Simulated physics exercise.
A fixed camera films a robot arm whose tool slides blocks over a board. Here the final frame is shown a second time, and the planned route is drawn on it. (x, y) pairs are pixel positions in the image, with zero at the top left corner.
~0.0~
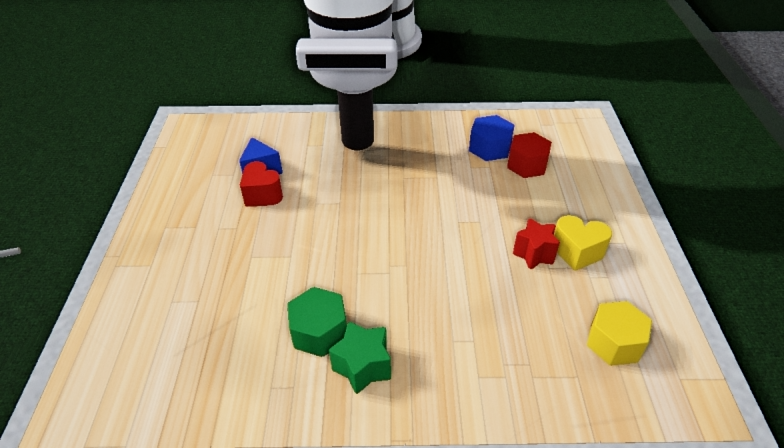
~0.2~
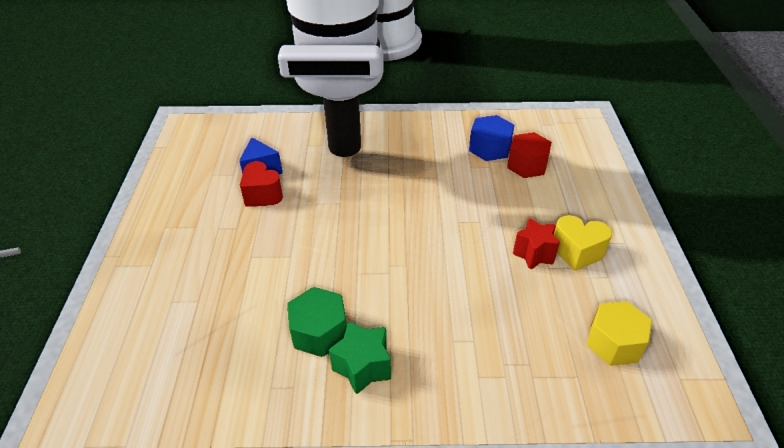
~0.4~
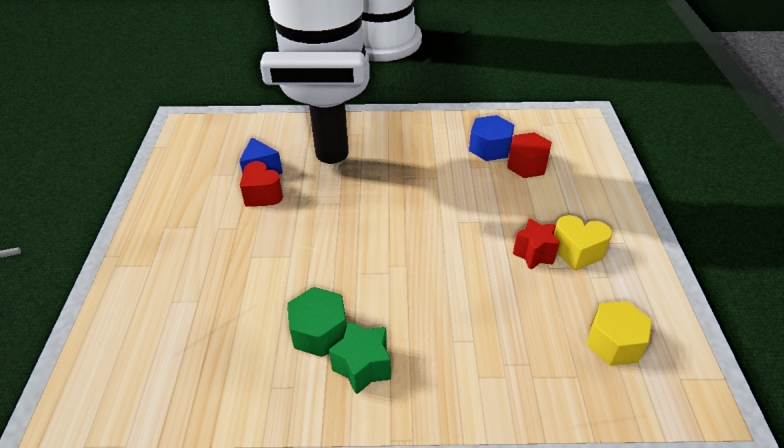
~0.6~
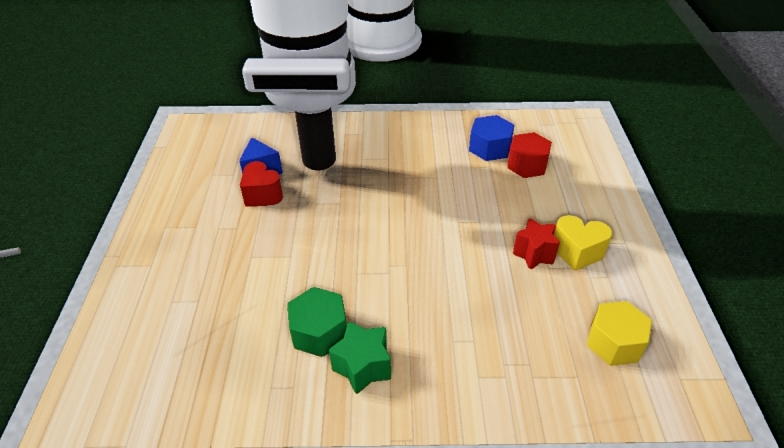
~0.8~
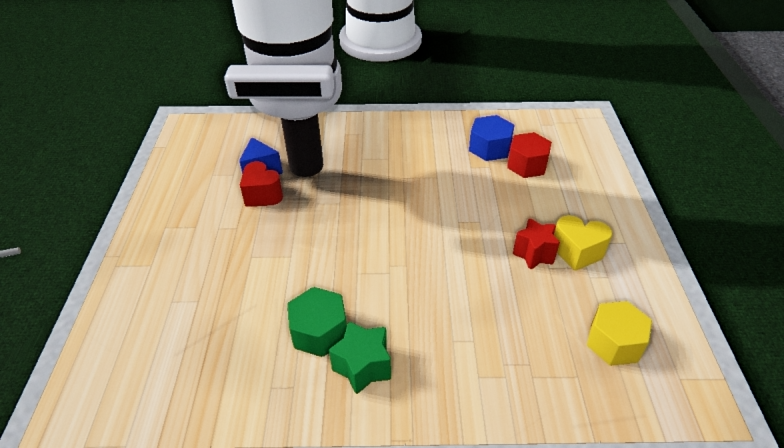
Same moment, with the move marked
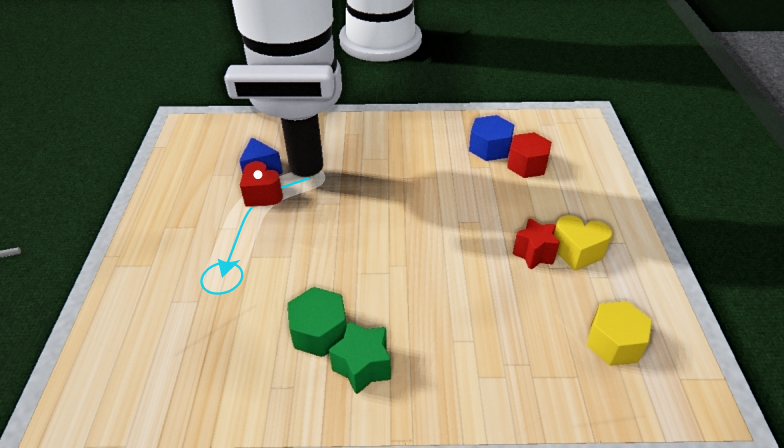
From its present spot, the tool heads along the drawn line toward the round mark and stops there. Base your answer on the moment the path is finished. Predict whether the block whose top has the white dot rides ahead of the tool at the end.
It will get left beside or behind the tool.
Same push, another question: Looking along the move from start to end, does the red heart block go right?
I'd say yes.
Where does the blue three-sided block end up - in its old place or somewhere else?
Once the path ends, it is where it was.
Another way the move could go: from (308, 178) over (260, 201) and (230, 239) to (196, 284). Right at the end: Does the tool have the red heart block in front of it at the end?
No - that is not the case.
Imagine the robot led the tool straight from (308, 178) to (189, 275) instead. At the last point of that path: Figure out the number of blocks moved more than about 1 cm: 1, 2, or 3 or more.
Answer: One block.
Path on the board, from (308, 178) by way of (262, 198) and (238, 234) to (222, 278); the dot is on the red heart block.
The first path, step by step. One third of the way, tool (259, 188); red heart block (227, 190), turned 15° clockwise.
Two thirds of the way, tool (235, 224); red heart block (200, 210), turned 55° clockwise.
At the end, tool (218, 267); blue three-sided block in place; red heart block (199, 210), turned 60° clockwise.
